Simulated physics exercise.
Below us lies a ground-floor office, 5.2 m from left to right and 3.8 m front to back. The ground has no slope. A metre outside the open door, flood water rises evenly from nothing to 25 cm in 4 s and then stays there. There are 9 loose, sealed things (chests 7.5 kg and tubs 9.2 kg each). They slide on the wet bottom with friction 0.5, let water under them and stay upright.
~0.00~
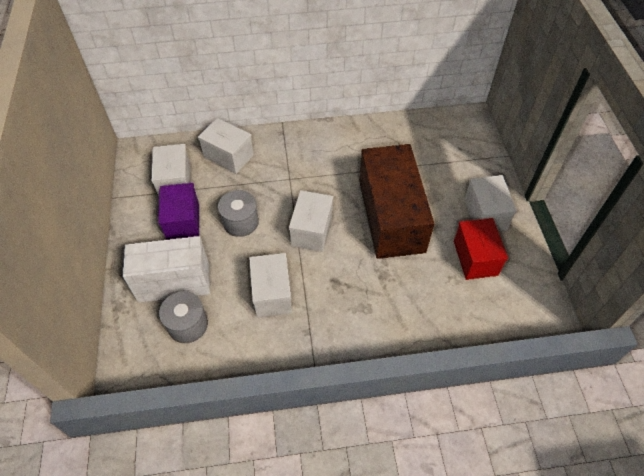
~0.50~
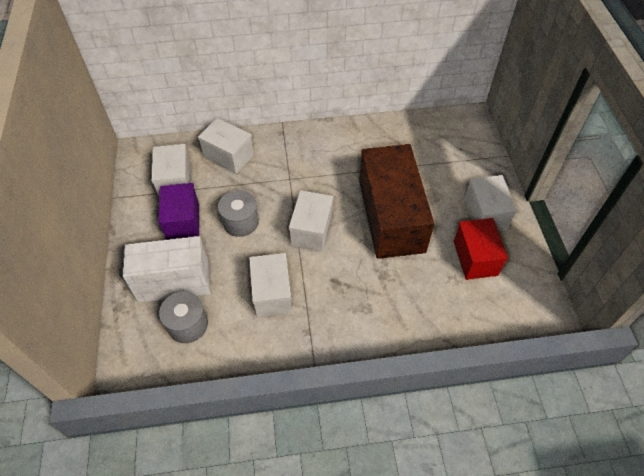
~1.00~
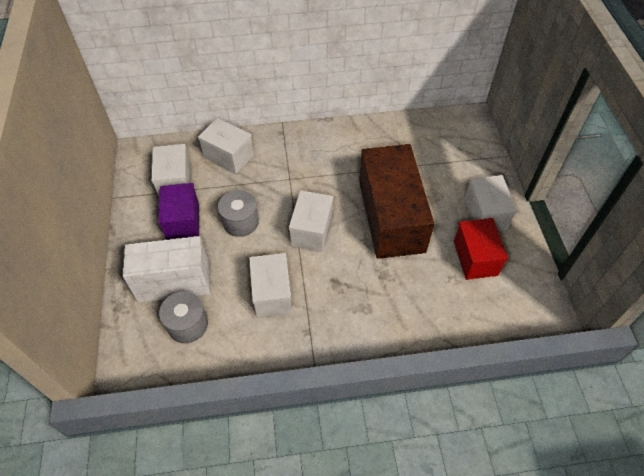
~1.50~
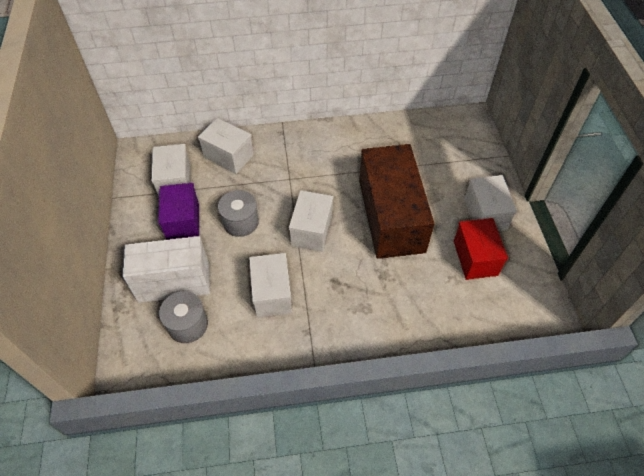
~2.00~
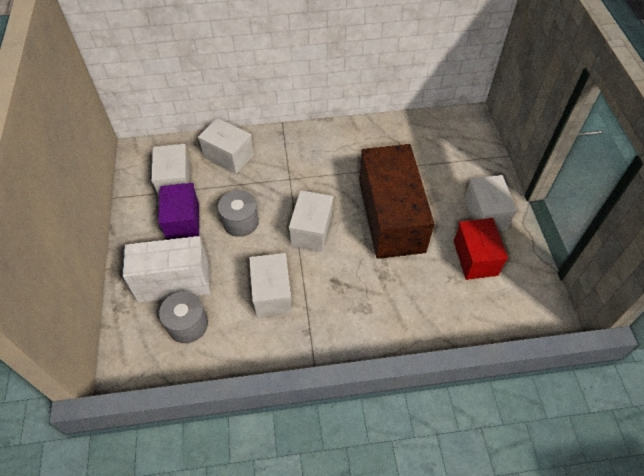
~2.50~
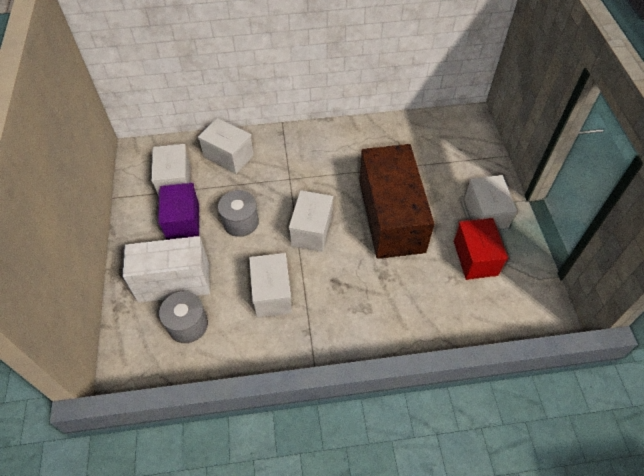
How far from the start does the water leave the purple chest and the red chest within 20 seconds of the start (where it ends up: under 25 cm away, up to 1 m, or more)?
The purple chest travels far, the red chest travels far.
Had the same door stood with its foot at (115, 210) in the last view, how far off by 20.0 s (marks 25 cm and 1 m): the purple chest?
In that case the purple chest gets carried off.
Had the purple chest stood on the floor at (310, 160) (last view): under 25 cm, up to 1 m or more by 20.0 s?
It gets carried off.
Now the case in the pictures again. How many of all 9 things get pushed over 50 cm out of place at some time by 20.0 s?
I count 9.
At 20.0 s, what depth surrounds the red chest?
About 20 cm.
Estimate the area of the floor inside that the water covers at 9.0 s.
About 18 m2.
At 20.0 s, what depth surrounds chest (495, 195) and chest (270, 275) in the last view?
Roughly 15 and 12 cm.
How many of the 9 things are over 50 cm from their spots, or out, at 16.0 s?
By then 8.
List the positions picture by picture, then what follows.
The purple chest at (176, 202), on the bottom; the red chest at (483, 240) rests on the ground; 0.0 m2 under water; 0 of 9 have shifted, in the first frame.
The purple chest at (176, 202), on the bottom; the red chest at (483, 240) rests on the ground; water covers 0.0 m2; 0 of 9 have shifted, in the second frame.
The purple chest at (176, 202), on the bottom; the red chest at (483, 240), on the bottom; 0.0 m2 under water; 0 of 9 have shifted, in the third frame.
The purple chest at (176, 202) rests on the ground; the red chest at (483, 240) rests on the ground; water covers 0.0 m2; 0 of 9 have shifted, in the fourth frame.
The purple chest at (176, 202), on the bottom; the red chest at (483, 240) rests on the ground; water covers 0.1 m2; 0 of 9 have shifted, in the fifth frame.
The purple chest at (176, 202), on the bottom; the red chest at (483, 240), on the bottom; water covers 0.6 m2; 0 of 9 have shifted, in the sixth frame.
After 4.0 s the purple chest is near (176, 202), 0.0 m from its start, aground; the red chest is near (402, 281), 1.1 m from its start, aground; 0 afloat.
After 9.0 s the purple chest is near (175, 202), 0.0 m from its start, aground; the red chest is near (104, 347), 4.1 m from its start, afloat; 5 afloat.
After 16.0 s the purple chest is near (259, 172), 1.0 m from its start, afloat; the red chest is near (138, 311), 3.8 m from its start, afloat; 9 afloat.
After 20.0 s the purple chest is near (339, 168), 2.0 m from its start, afloat; the red chest is near (156, 319), 3.6 m from its start, afloat; 9 afloat.
